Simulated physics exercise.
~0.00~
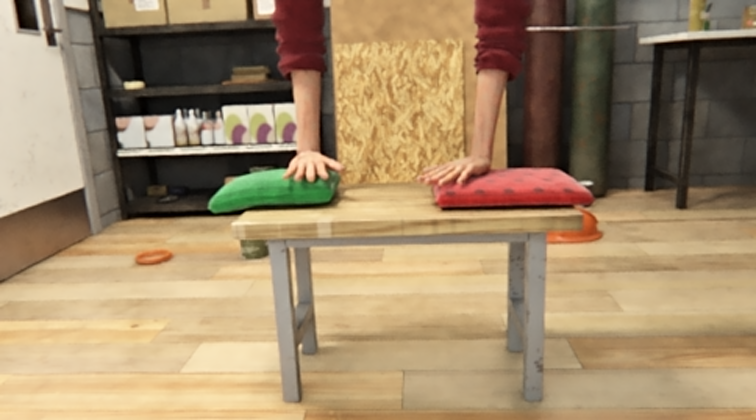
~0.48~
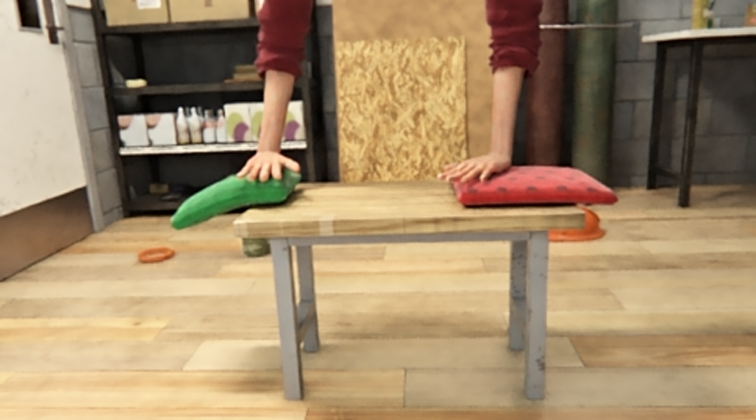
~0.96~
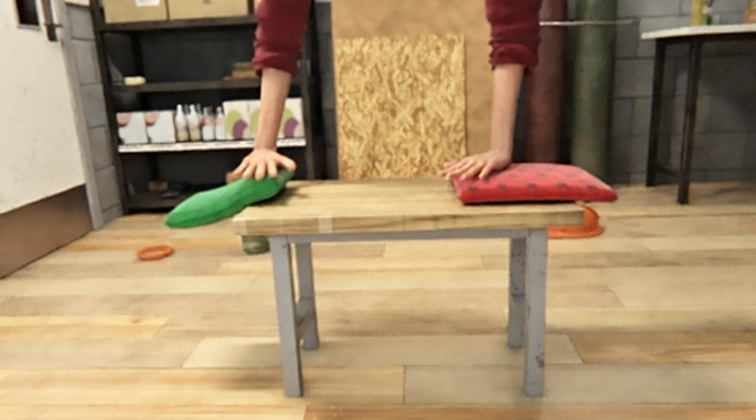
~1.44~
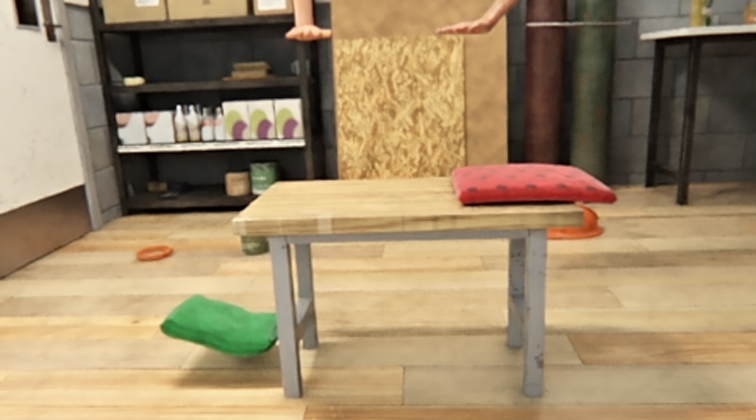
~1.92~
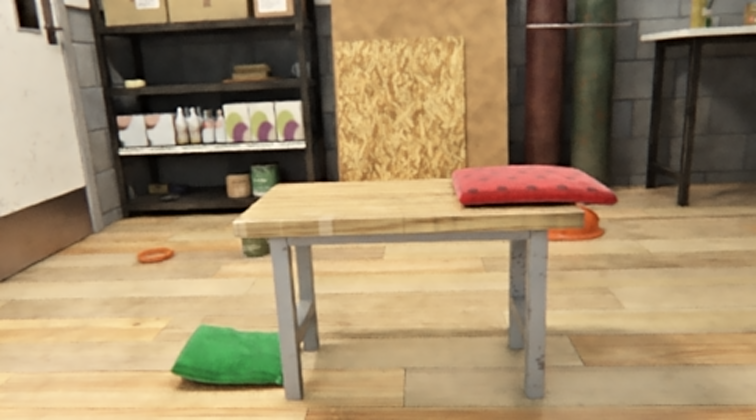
A person in dark red sleeves stands behind a low wooden table with grey legs, seen from the front in a workshop with shelves at the back left. One hand presses a green rice sack at the left end, and the other holds a red seat pad at the right. The hands slide both outward until they stick out over the ends, the sack drooping. Then the hands lift away, and the green sack slips off and drops to the floor beside the left legs. The red pad stays on the table.
